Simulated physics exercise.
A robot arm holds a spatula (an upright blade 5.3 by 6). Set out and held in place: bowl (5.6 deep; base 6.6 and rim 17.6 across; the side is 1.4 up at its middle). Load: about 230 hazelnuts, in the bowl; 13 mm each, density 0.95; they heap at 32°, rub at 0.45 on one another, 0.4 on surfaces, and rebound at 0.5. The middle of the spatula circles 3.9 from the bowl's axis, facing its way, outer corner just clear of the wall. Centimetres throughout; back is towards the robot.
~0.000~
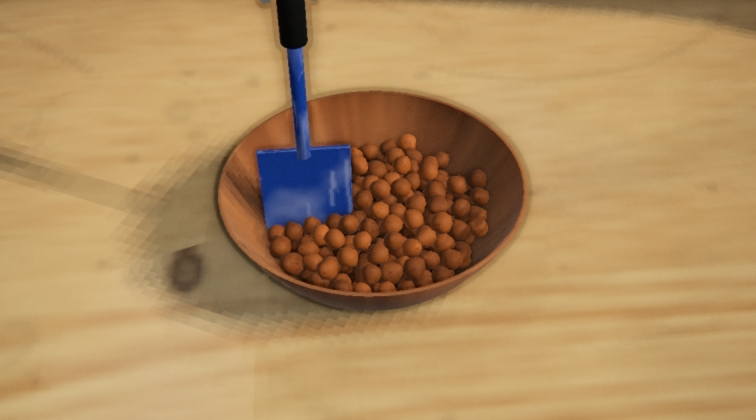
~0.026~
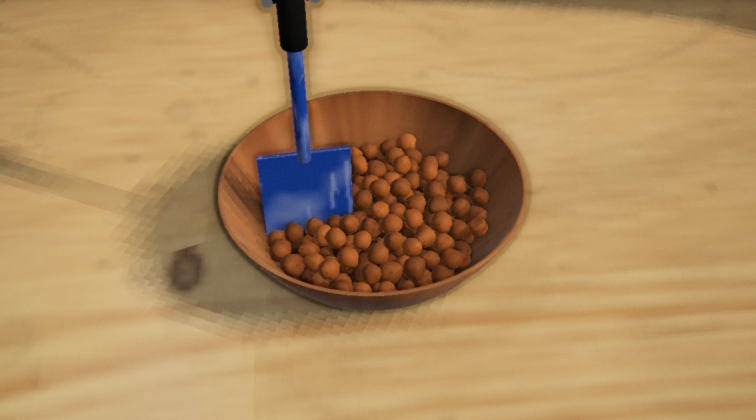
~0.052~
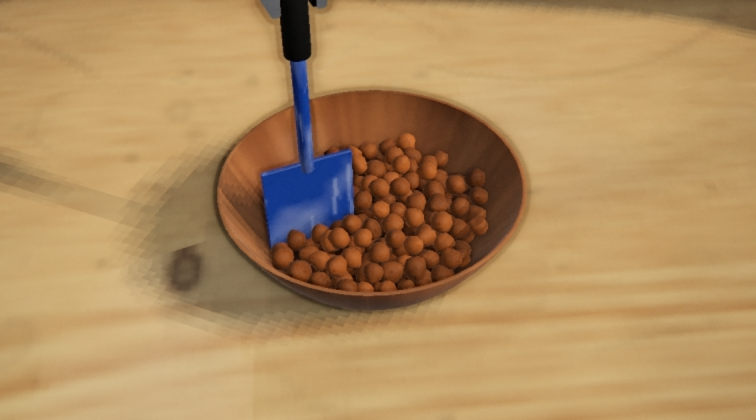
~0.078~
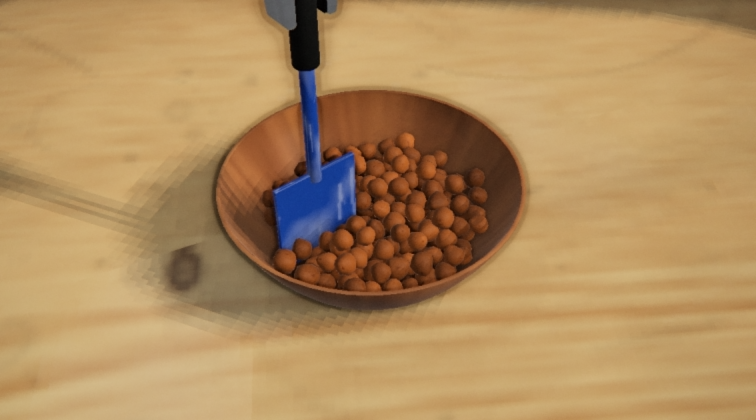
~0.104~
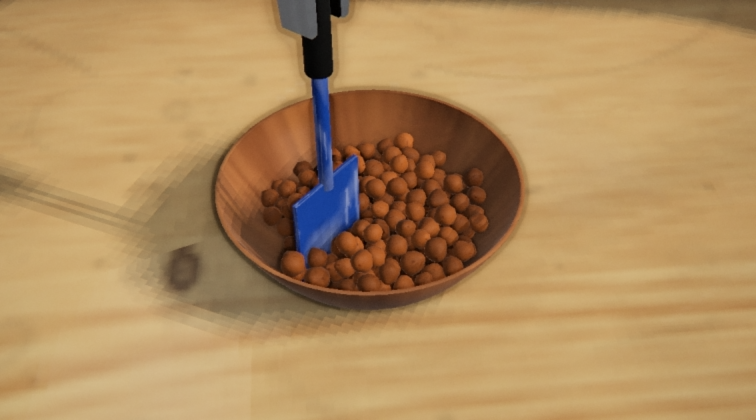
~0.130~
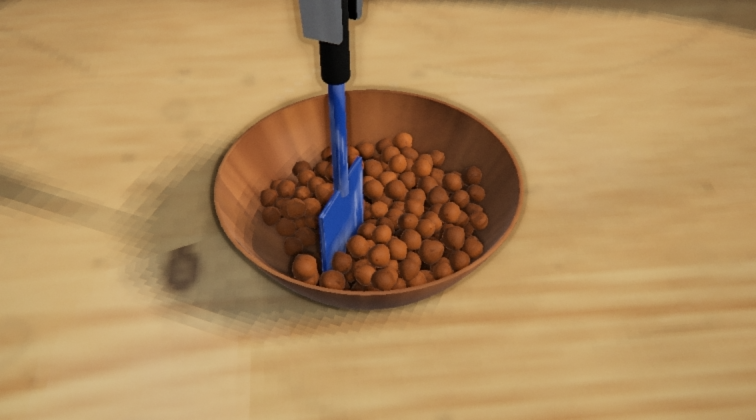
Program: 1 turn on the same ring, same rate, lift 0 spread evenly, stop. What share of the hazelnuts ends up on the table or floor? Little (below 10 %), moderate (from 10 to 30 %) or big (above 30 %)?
On the table or floor the share is moderate, from 10 to 30 %.
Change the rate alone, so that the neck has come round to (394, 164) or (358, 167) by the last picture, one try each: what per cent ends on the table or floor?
About 45 and 35 per cent.
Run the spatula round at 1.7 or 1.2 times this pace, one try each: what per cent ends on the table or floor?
Some 45 and 30 per cent.
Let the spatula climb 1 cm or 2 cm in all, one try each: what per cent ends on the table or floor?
About 20 and 15 per cent.
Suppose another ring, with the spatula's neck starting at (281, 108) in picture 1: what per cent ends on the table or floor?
About 10 per cent.
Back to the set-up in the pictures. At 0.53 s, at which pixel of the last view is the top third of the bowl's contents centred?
Near (295, 159).
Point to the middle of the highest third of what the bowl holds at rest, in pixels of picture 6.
Near (320, 247).
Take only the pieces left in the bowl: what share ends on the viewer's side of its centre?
Roughly 75 per cent.
By 0.33 s, 177° round, highest piece 8 above the table; 213 in the bowl, 2 on the table or floor, 11 in flight or on the tool.
By 0.53 s, 291° round, highest piece 8 above the table; 193 in the bowl, 23 on the table or floor, 10 in flight or on the tool.
By 0.82 s, 0° round, highest piece 6 above the table; 178 in the bowl, 48 on the table or floor.
By 1.52 s, 0° round, highest piece 6 above the table; 178 in the bowl, 48 on the table or floor.
Final count, 178 in the bowl, 48 on the table or floor. That is 21 % on the table or floor.
